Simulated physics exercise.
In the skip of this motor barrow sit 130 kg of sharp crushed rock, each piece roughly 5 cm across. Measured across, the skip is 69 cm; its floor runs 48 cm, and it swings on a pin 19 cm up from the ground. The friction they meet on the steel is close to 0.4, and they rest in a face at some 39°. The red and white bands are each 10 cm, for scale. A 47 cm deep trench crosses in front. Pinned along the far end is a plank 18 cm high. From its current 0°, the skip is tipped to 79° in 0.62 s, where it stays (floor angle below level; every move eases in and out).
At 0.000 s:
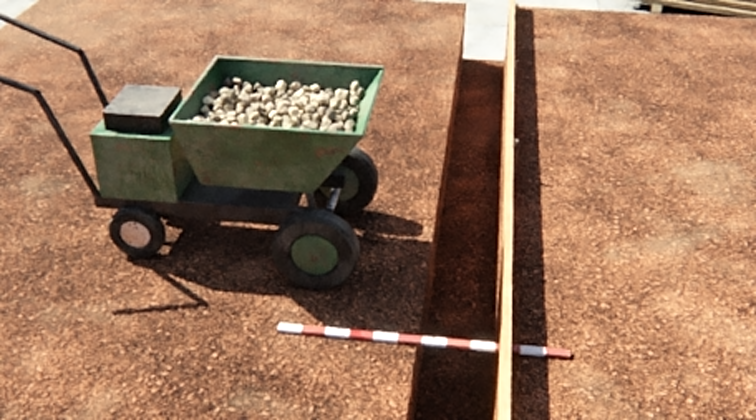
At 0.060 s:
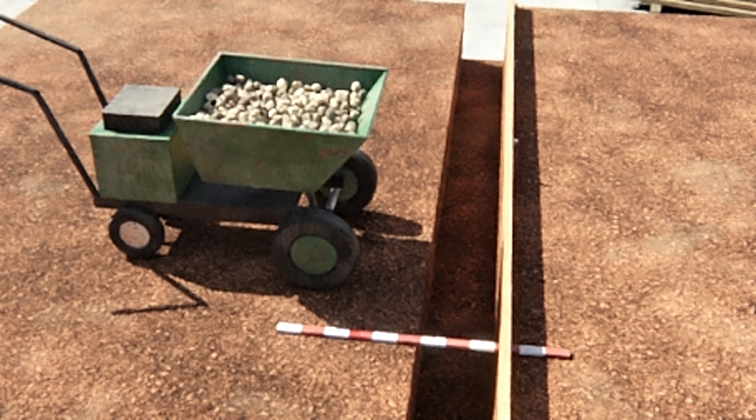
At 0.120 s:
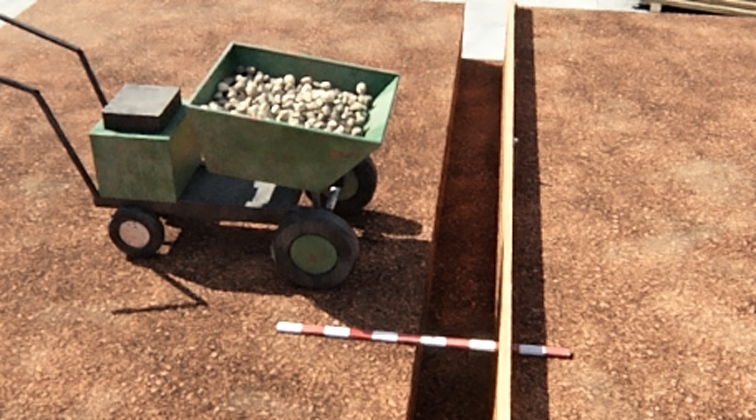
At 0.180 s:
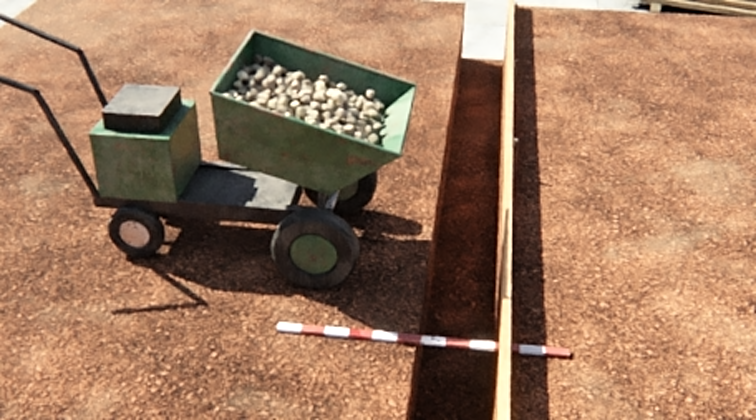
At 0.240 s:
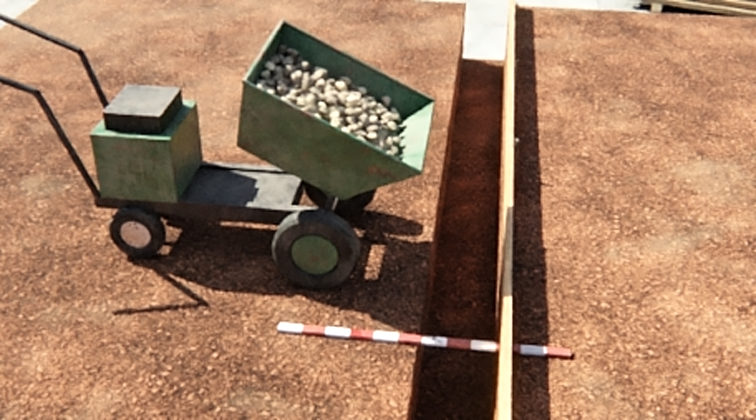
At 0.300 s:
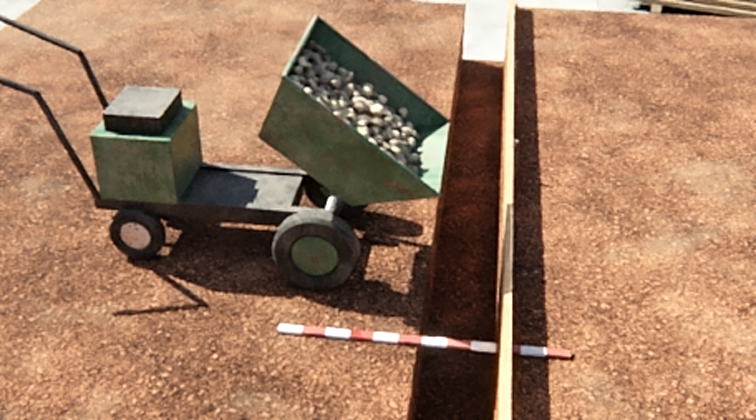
A green motor barrow with a skip full of pale stones stands on reddish-brown gravelly ground, seen from above and to one side in bright sun. Black handles rise at the left, a narrow trench edged by an upright plank runs to the right, and a red and white banded rod lies across it. The skip swings steadily steeper, its rear rising and its front lip dipping rightward, while the stones ride with it and the camera stays still.
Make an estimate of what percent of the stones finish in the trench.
About 84 percent.
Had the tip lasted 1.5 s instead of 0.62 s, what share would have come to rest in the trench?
It would come to roughly 100 per cent.
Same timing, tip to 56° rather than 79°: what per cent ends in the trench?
In that case near 20 per cent.
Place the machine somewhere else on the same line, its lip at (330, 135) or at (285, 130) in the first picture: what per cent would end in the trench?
Around 100 and then 65 percent.
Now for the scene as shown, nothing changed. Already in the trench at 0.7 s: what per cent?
At that moment: Approx. 25 %.
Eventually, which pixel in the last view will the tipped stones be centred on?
I'd point to around (475, 323).
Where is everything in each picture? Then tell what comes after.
In the first frame, lip at (362, 136), floor tilted 0°, highest stones at (275, 100).
In the second frame, lip at (367, 138), floor tilted 2°, highest stones at (242, 95); the stones move at 0.5 m/s on average.
In the third frame, lip at (381, 144), floor tilted 8°, highest stones at (240, 85); the stones move at 1.0 m/s on average.
In the fourth frame, lip at (400, 156), floor tilted 16°, highest stones at (255, 74); the stones move at 1.4 m/s on average.
In the fifth frame, lip at (421, 173), floor tilted 26°, highest stones at (280, 62); the stones move at 1.6 m/s on average.
In the sixth frame, lip at (439, 196), floor tilted 38°, highest stones at (308, 58); the stones move at 1.7 m/s on average.
After 0.5 s the floor is at 66°; 100 % in the skip; the foremost stones are at (455, 221).
After 0.7 s the floor is at 79°; 64 % in the skip, 27 % in the trench, 9 % past the trench; the foremost stones are at (545, 270).
After 1.1 s the floor is at 79°; 19 % in the skip, 66 % in the trench, 15 % past the trench; the foremost stones are at (708, 289).
After 3.0 s the floor is at 79°; 1 % in the skip, 84 % in the trench, 15 % past the trench; the foremost stones are past the picture's edge.
